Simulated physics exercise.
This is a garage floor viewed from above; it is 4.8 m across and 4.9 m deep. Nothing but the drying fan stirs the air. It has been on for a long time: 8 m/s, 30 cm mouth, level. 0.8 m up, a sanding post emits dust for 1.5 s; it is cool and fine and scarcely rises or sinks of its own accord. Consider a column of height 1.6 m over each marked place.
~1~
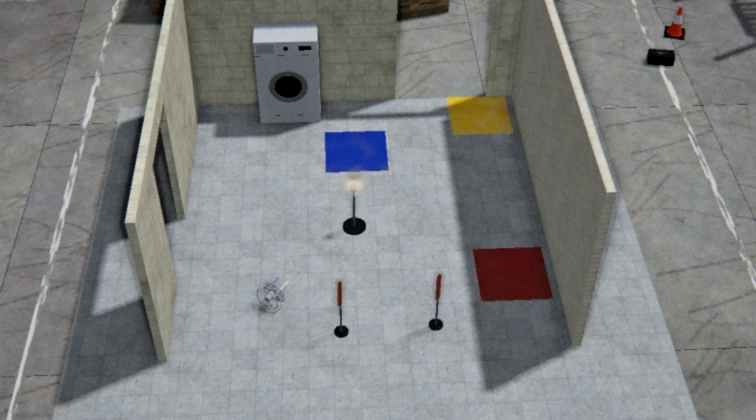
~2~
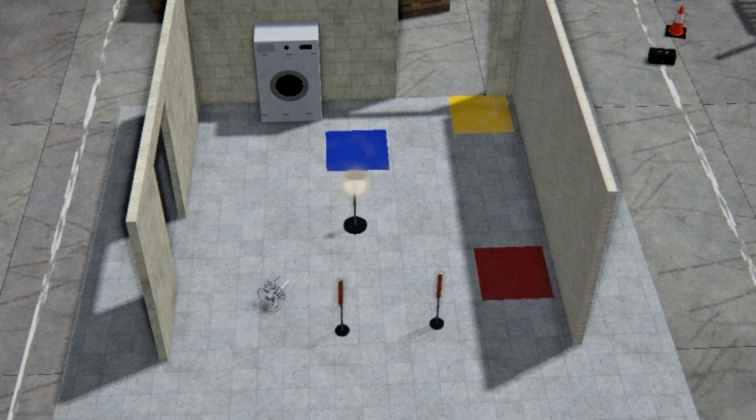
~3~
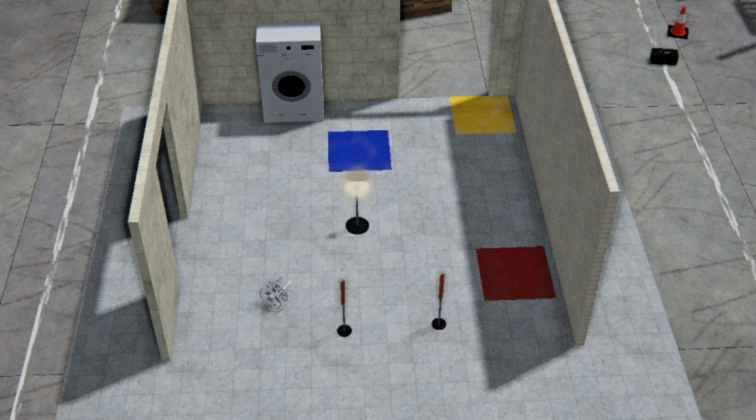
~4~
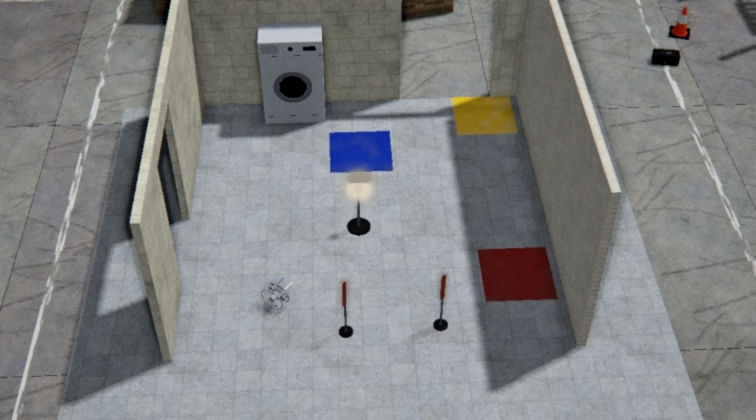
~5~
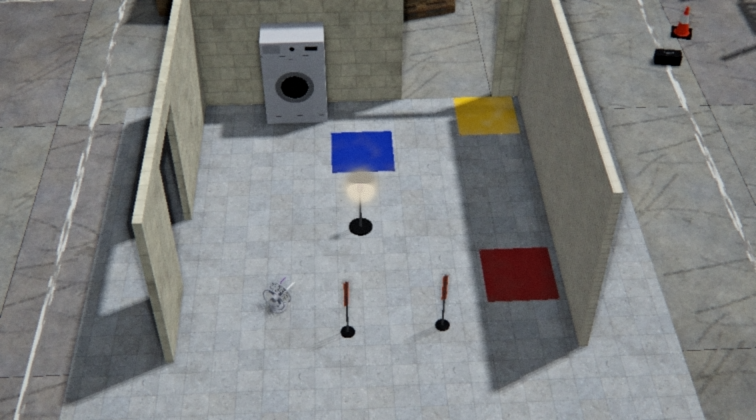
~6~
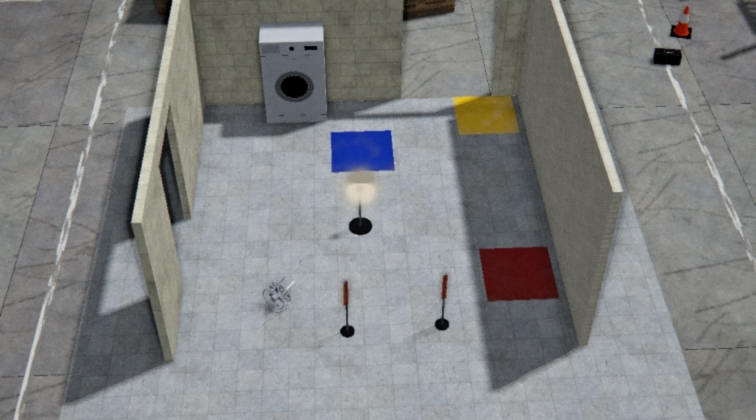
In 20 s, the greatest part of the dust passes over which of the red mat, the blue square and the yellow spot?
Yellow.
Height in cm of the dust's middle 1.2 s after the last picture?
About 50 cm.
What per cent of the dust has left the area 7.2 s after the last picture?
Roughly 90 percent by then.
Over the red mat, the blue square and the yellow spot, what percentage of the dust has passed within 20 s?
0 % red, 25 % blue, 70 % yellow.
Then, 1.2 s after the last picture, 0 % is gone from the area; 0 % has passed over the red mat, 3 % over the yellow spot and 3 % over the blue square, and the middle of the rest is near (368, 188).
Then, 3.2 s after the last picture, 30 % is gone from the area; 0 % has passed over the red mat, 52 % over the yellow spot and 22 % over the blue square, and the middle of the rest is near (476, 93).
Then, 7.2 s after the last picture, 88 % is gone from the area; 0 % has passed over the red mat, 66 % over the yellow spot and 23 % over the blue square.
Then, 19.2 s after the last picture, 99 % is gone from the area; 0 % has passed over the red mat, 67 % over the yellow spot and 23 % over the blue square.
